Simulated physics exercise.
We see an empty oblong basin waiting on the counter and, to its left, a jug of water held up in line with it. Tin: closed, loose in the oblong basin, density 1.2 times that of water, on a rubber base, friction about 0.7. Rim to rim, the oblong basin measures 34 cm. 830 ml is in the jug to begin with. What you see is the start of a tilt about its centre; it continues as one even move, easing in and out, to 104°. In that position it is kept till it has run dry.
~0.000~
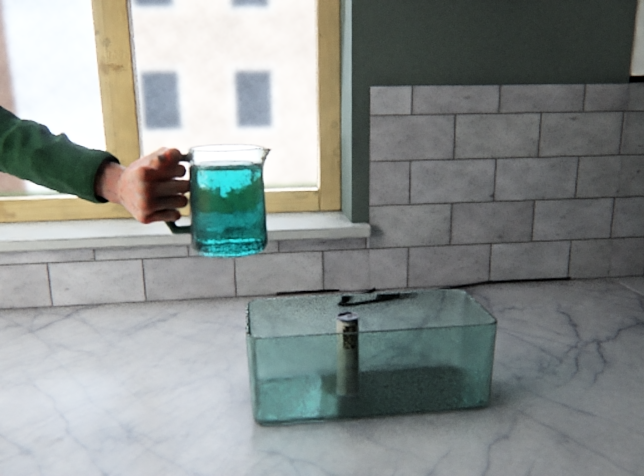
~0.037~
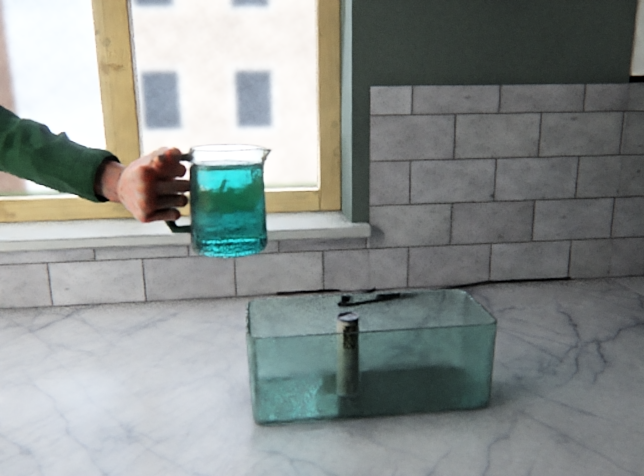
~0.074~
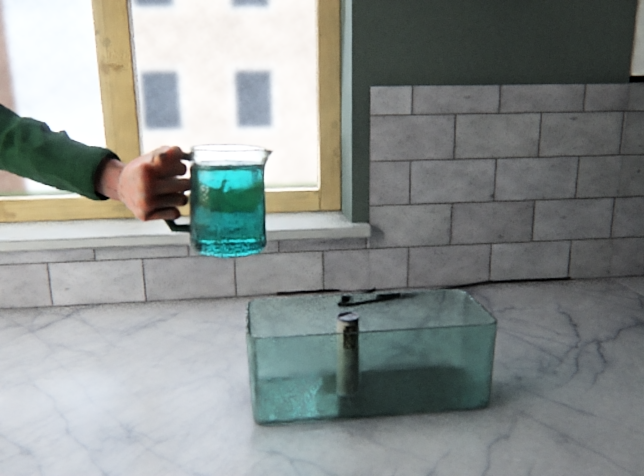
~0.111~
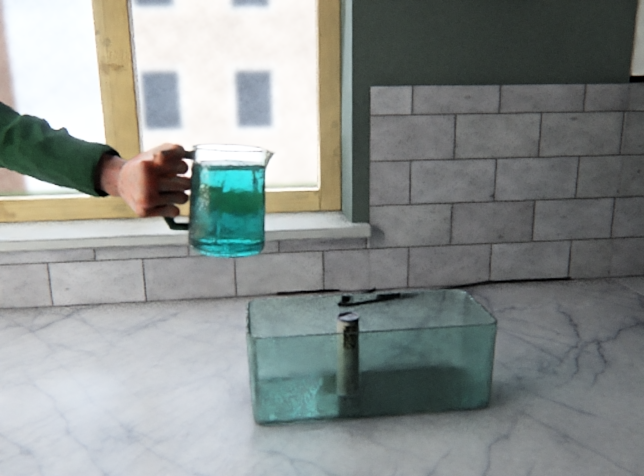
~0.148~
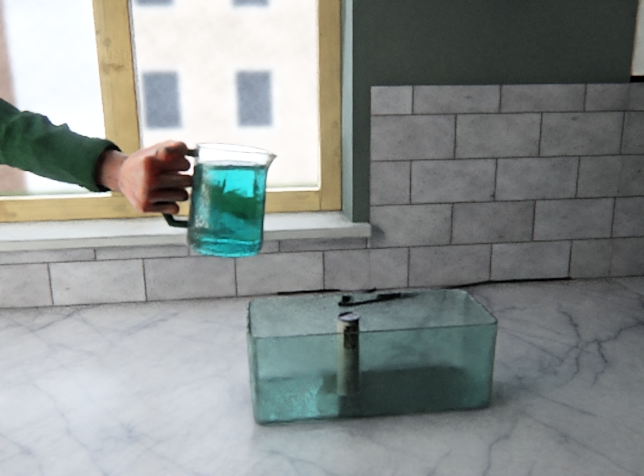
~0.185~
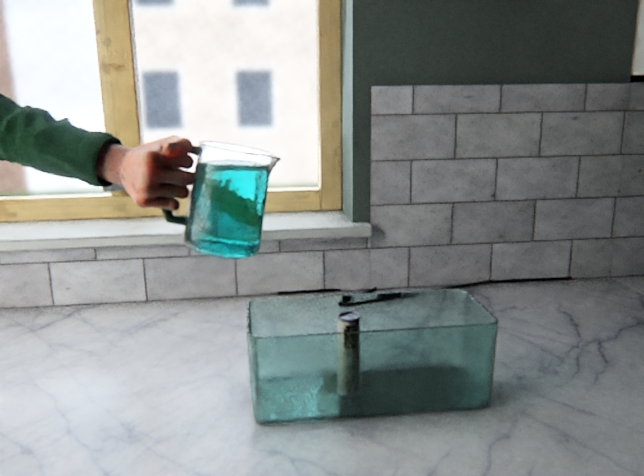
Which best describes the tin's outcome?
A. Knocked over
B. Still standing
(A) Knocked over.
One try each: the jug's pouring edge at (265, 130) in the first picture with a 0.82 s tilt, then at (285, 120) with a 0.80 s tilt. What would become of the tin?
The tin overturns the first time and stays vertical the second time.
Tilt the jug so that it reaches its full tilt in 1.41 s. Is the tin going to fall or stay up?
Outcome - the tin ends up overturned.
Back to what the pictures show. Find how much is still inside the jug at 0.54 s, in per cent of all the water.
Roughly 86 percent.
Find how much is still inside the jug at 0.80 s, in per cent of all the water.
What remains is about 40 percent of it all.
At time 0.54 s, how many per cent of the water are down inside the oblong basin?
Around 1 percent.
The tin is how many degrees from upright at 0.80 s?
It sits at roughly 0°.
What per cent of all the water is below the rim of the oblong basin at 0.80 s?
Near 34 in a hundred.
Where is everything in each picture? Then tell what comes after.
It leans 0°; its right rim is at (271, 148); the water meets the walls at (191, 164) and (262, 162); the oblong basin's rim runs from (247, 319) to (480, 306); the tin's top is at (348, 320), in the first picture.
It leans 0°; its right rim is at (272, 148); the water meets the walls at (191, 164) and (263, 162), in the second picture.
It leans 2°; its right rim is at (273, 150); the water meets the walls at (192, 163) and (263, 163), in the third picture.
It leans 4°; its right rim is at (275, 151); the water meets the walls at (193, 163) and (264, 164), in the fourth picture.
It leans 7°; its right rim is at (278, 154); the water meets the walls at (196, 164) and (266, 164), in the fifth picture.
It leans 11°; its right rim is at (281, 157); the water meets the walls at (197, 170) and (270, 164), in the sixth picture.
By 0.54 s the tilt is 71° and 86 per cent is still to pour; the tin stands where it began.
By 0.80 s the tilt is 102° and 40 per cent is still to pour; the tin stands where it began.
By 1.07 s the tilt is 104° and 8 per cent is still to pour; the tin leans 48°.
By 1.37 s the tilt is 104° and 1 per cent is still to pour; the tin lies on its side.
At rest the tin lies on its side.
